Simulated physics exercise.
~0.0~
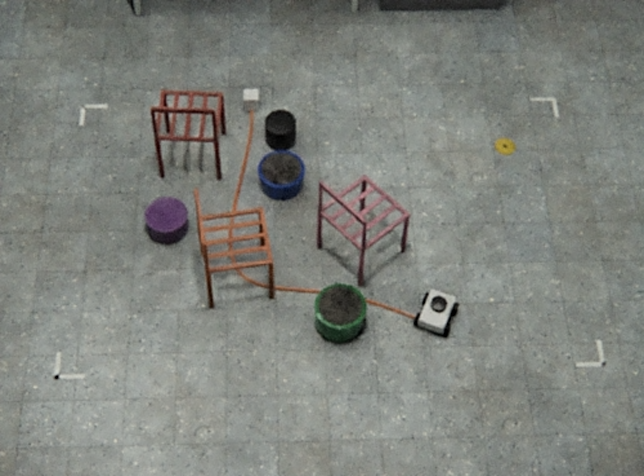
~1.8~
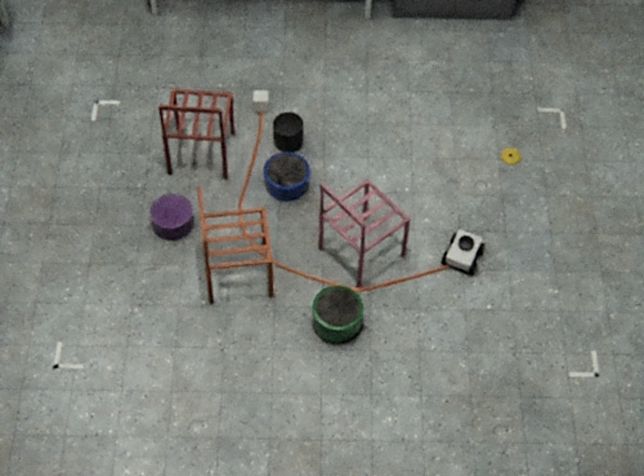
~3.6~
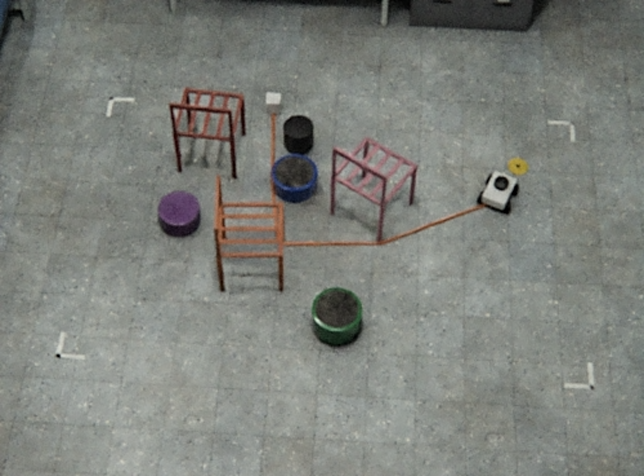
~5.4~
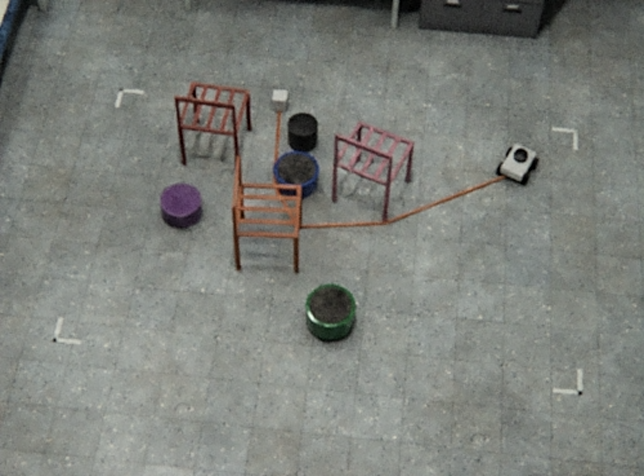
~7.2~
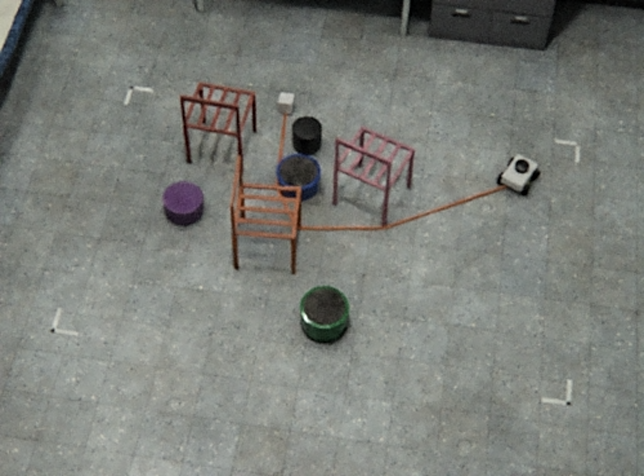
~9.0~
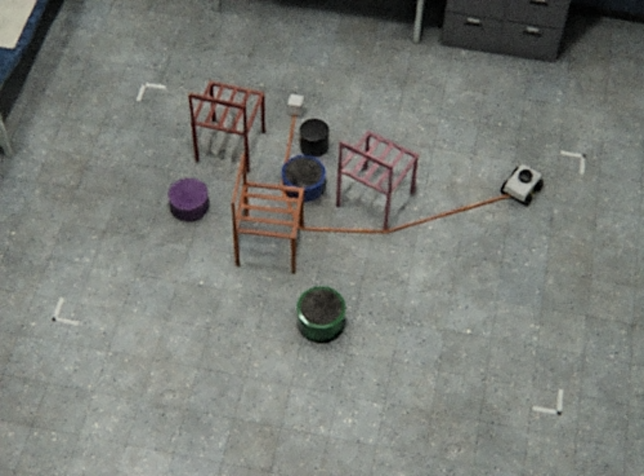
A small white cart trailing an orange lead rolls across a grey tiled floor, seen from high above as the view drifts slowly sideways. A red chair and a purple bin stand at left, black and blue tubs near the middle, a pink chair right of them, and an orange chair and a green pot lower down. The cart heads up and right toward a yellow mark, and the tightening lead shifts the pink chair, then the orange one. It reaches the mark and stops, both chairs upright and the lead still joined to the small white box.
